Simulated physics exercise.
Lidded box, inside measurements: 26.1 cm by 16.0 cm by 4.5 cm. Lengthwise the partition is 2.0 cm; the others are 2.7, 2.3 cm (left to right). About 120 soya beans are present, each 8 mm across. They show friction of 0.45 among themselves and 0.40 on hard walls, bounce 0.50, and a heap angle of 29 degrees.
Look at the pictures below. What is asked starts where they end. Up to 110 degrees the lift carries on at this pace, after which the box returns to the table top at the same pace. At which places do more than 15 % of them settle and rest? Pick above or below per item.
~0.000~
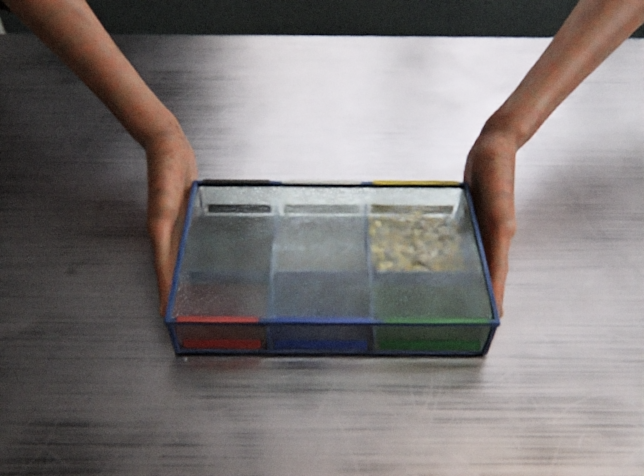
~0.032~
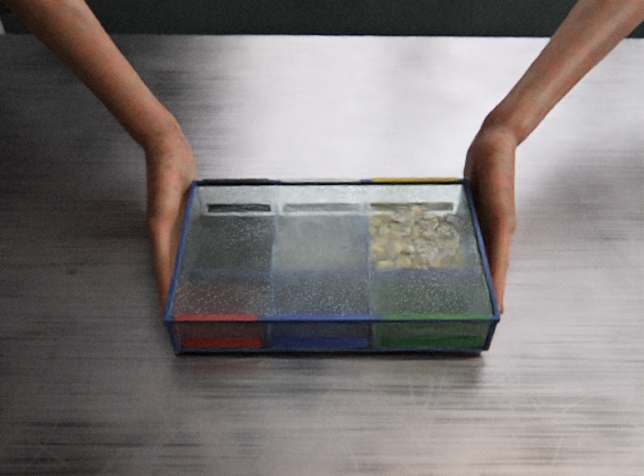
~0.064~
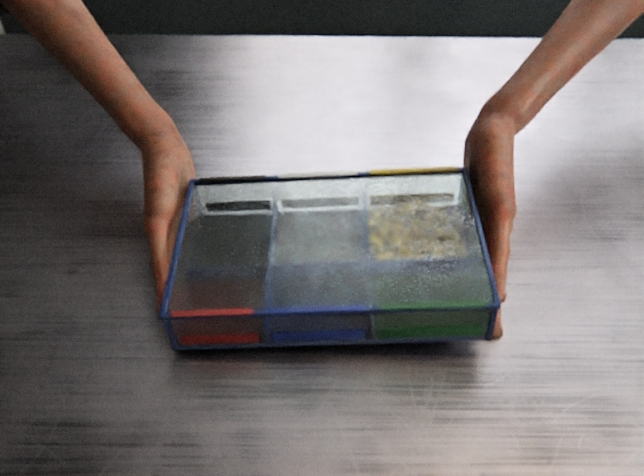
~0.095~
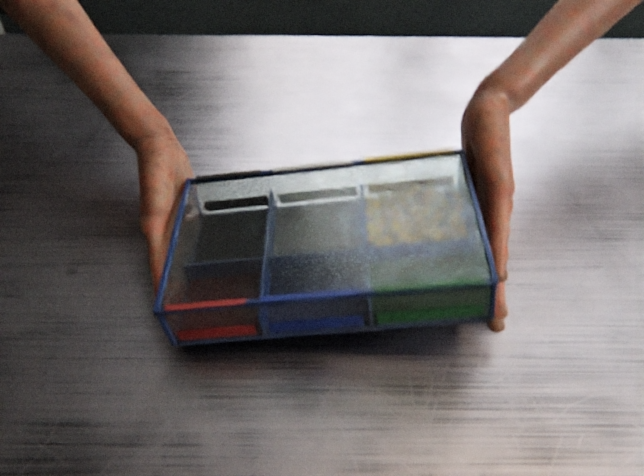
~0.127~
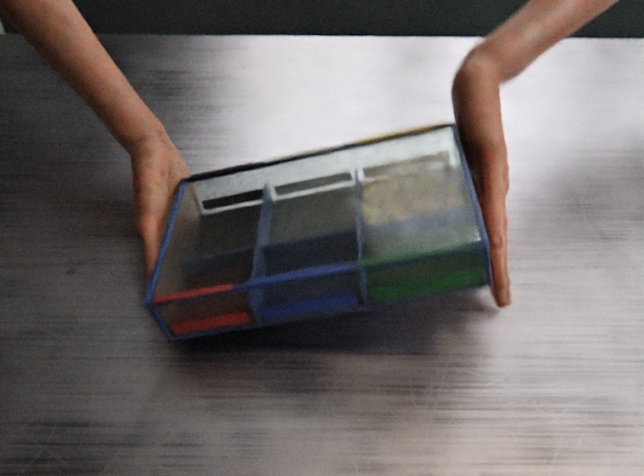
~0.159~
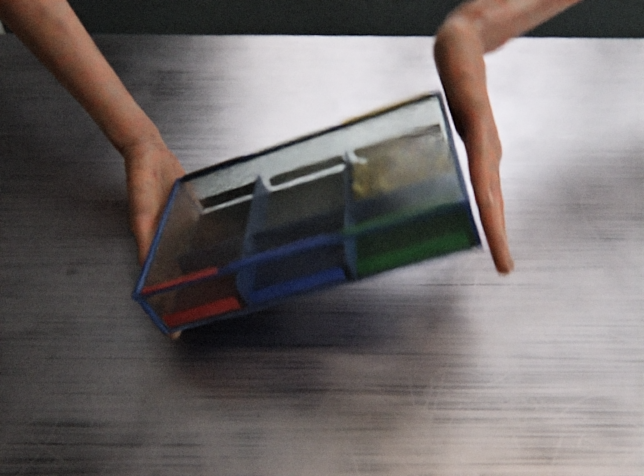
Red = below; blue = below; green = below; yellow = below; white = above; black = above.
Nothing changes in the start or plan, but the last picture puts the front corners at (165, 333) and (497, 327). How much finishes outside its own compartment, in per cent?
I'd say close to 100 in a hundred.
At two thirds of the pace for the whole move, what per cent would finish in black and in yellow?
Then: Black 70; yellow 0.
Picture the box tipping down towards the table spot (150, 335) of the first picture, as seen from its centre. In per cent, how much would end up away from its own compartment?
The share comes to about 100 in a hundred.
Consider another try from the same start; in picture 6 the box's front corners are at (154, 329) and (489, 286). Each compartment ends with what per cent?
Red 80; blue 20; green 0; yellow 0; white 0; black 0.
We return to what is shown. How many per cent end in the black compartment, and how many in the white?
In the black compartment 65 percent, in the white 30 percent.
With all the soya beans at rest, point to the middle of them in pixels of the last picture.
Centre at rest, approx.: (238, 229) px.
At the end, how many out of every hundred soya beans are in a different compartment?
Result: Roughly 95 %.
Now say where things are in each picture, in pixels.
The first picture shows box tilt 0 degrees, front corners at (171, 320) and (494, 321); yellow 100 %.
The second picture shows box tilt 1 degrees, front corners at (169, 318) and (495, 317).
The third picture shows box tilt 4 degrees, front corners at (166, 315) and (495, 303), lowest corner left back.
The fourth picture shows box tilt 9 degrees, front corners at (159, 310) and (492, 280), lowest corner left back.
The fifth picture shows box tilt 16 degrees, front corners at (150, 302) and (483, 243), lowest corner left back.
The sixth picture shows box tilt 24 degrees, front corners at (139, 295) and (464, 199), lowest corner left back; yellow 100 %. The box's pace is about 240 degrees a second.
After 0.60 s, tilt 109 degrees; yellow 55 %, white 45 %.
After 0.90 s, tilt 46 degrees; yellow 5 %, white 30 %, black 65 %.
Then, at 1.30 s, tilt 0 degrees; yellow 5 %, white 30 %, black 65 %.
In the end, at 1.8 s, red 0 %, blue 0 %, green 0 %, yellow 5 %, white 30 %, black 65 %.
